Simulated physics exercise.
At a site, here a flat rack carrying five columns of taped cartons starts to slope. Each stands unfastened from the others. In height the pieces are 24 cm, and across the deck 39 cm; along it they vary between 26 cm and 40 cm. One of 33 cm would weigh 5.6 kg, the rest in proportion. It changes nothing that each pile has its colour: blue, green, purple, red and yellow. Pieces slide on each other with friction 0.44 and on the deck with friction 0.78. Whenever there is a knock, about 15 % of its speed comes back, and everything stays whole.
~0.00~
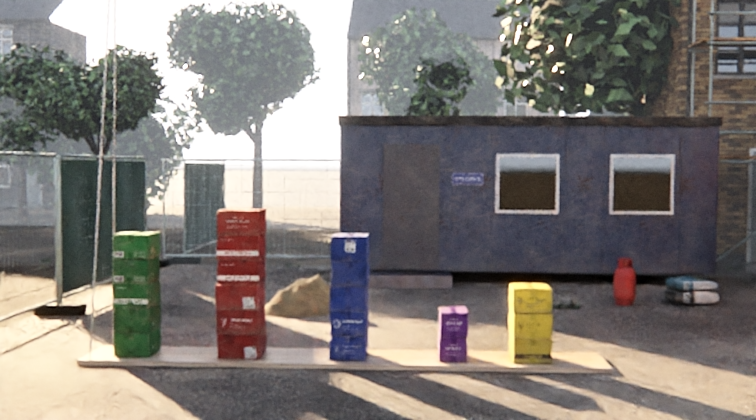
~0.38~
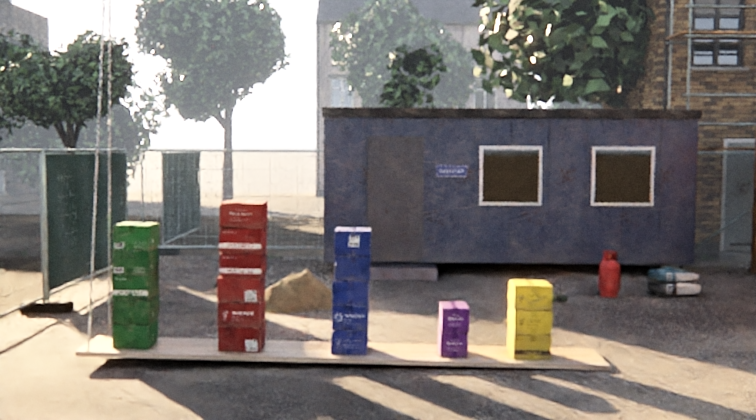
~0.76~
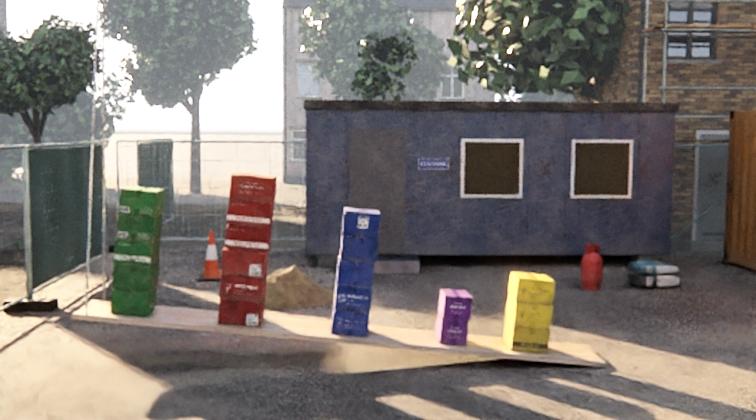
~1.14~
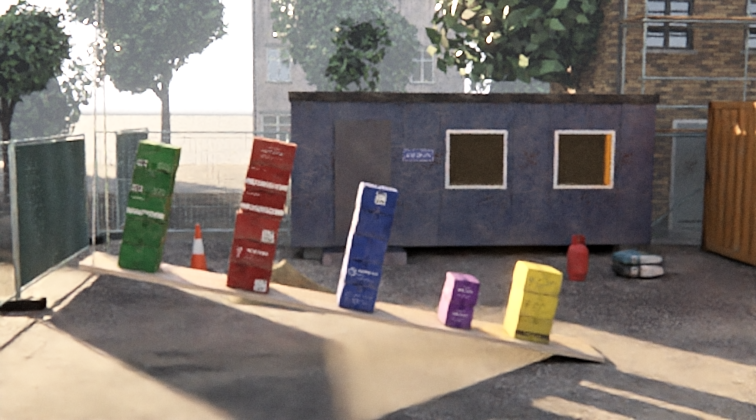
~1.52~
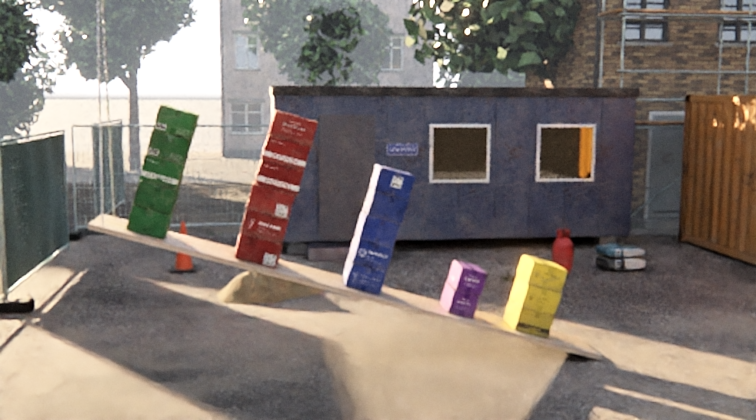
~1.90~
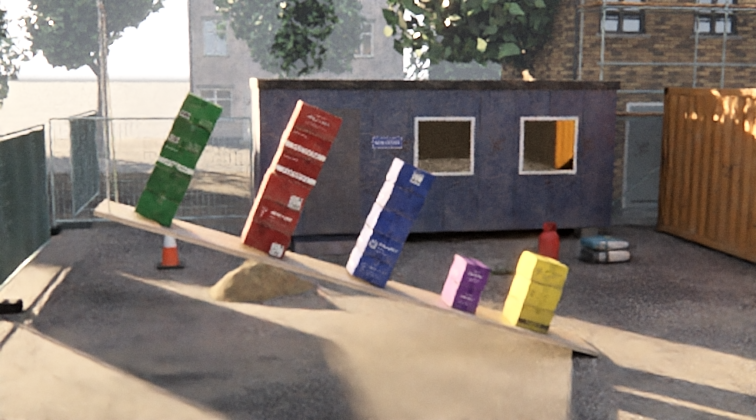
A pale flat deck carrying green, red, blue, purple and yellow carton stacks lies level in a yard before a dark cabin, then its left end rises steadily. The slope steepens down to the right, the stacks leaning that way with it, and the tall green and red ones end up visibly skewed.
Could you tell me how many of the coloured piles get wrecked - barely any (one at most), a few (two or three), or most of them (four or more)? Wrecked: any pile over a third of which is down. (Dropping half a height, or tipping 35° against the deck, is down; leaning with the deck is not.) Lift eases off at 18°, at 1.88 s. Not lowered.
Most of them - four or more.
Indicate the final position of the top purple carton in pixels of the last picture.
Its middle finishes near pixel (537, 296) of the last picture.
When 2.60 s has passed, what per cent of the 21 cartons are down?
75 %.
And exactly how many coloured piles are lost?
The total comes to 4.
By 2.24 s, slope 18°; none of the 21 cartons down, 16 disturbed; top green carton tilted 30°; top blue carton tilted 27°.
By 2.60 s, slope 18°; 16 of the 21 cartons down; top blue carton on its side; top red carton on its side.
By 3.14 s, slope 18°; 17 of the 21 cartons down; top green carton upside down; top blue carton upside down.
When it is over (5.1 s), slope 18°; 18 of the 21 cartons down; top yellow carton upside down; top green carton upside down. Wrecked, blue, green, red and yellow. In pixels of the last frame, middles, top yellow carton near (654, 327), top green carton near (392, 234).
